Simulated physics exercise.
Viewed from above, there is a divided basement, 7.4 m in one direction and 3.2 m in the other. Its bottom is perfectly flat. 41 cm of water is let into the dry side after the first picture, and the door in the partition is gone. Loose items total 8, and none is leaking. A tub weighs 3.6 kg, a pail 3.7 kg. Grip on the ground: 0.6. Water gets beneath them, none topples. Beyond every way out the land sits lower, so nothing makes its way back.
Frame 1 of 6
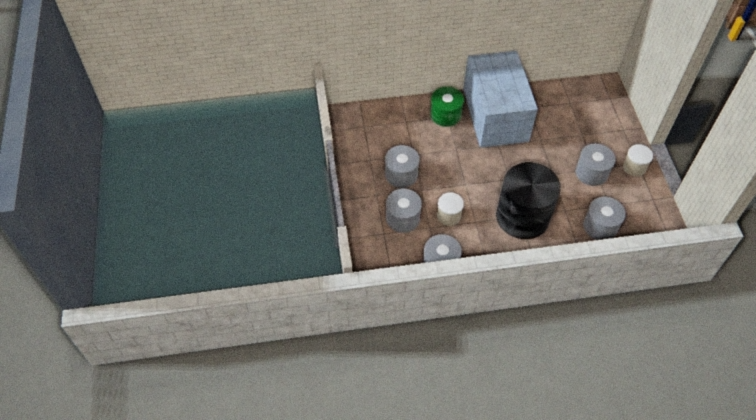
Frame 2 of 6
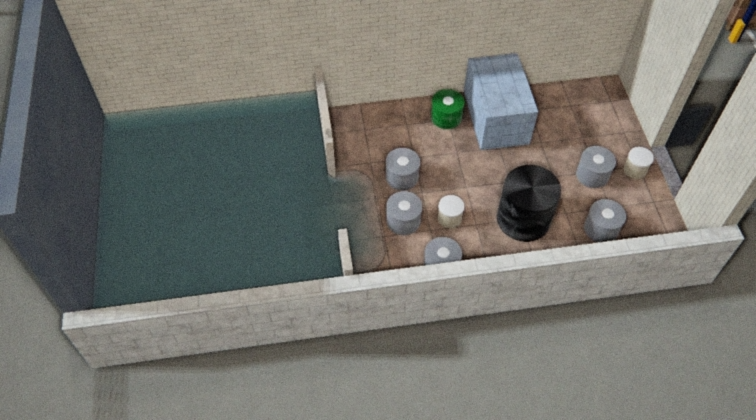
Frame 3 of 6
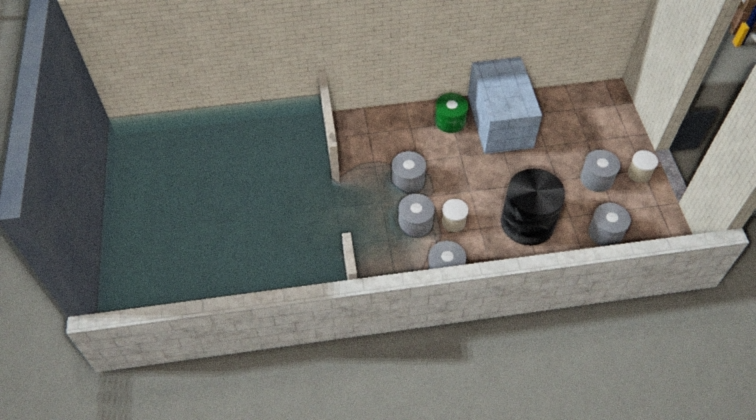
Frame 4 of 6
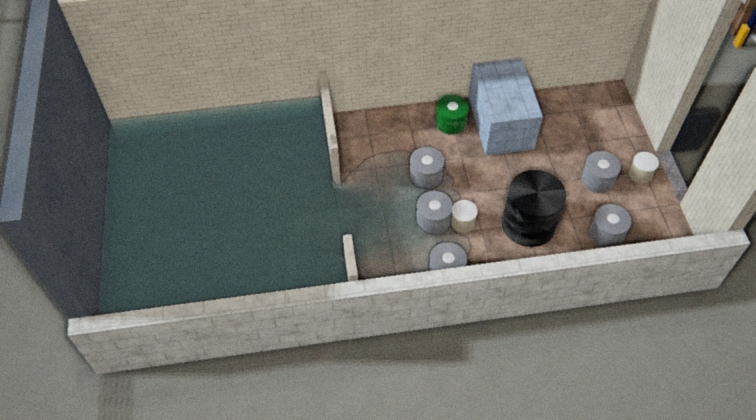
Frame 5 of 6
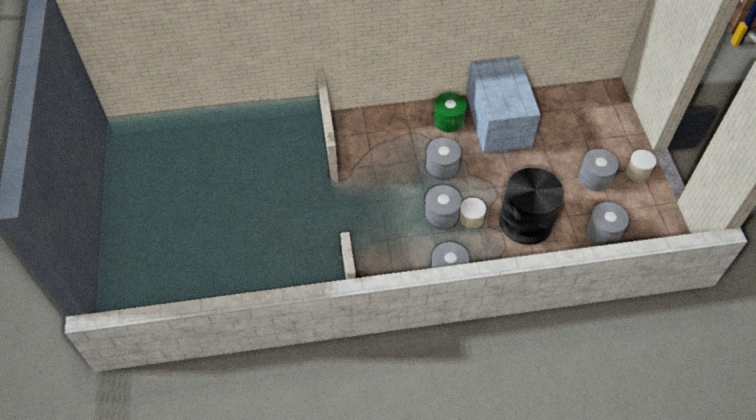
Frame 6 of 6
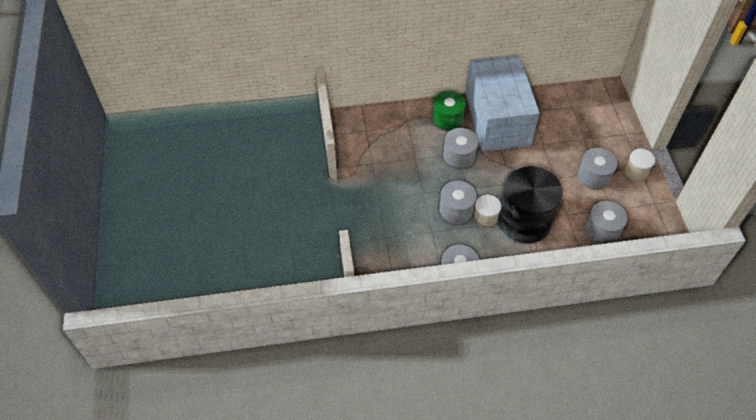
Dark water spread through the gap in the partition onto the brown tiled floor, then pushed several nearby grey tubs and a small white one rightward, while the green tub and blue box stayed put.
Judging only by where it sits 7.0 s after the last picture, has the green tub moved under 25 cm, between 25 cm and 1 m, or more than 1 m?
It has moved between 25 cm and 1 m.
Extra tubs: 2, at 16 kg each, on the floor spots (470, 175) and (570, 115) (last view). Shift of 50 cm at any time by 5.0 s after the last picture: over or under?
Result, in sequence: Exceeded; not exceeded.
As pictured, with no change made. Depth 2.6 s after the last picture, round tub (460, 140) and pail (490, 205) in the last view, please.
Roughly 11 and 12 cm.
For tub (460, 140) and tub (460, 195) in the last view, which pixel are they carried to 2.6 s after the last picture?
First one near (447, 103), second near (644, 127).
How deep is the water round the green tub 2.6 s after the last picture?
Somewhere close to 5 cm.
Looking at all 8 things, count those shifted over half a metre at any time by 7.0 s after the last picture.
8.
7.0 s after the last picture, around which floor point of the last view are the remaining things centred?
Roughly at (464, 139).
Then, 0.6 s after the last picture the green tub is near (453, 93), 0.2 m from its start, aground; 0 of 8 are out; 4 afloat.
Then, 2.6 s after the last picture the green tub is near (356, 107), 1.3 m from its start, afloat; 2 of 8 are out; 6 afloat.
Then, 4.6 s after the last picture the green tub is near (440, 149), 0.9 m from its start, afloat; 5 of 8 are out; 3 afloat.
Then, 7.0 s after the last picture the green tub is near (418, 99), 0.4 m from its start, afloat; 5 of 8 are out; 3 afloat.
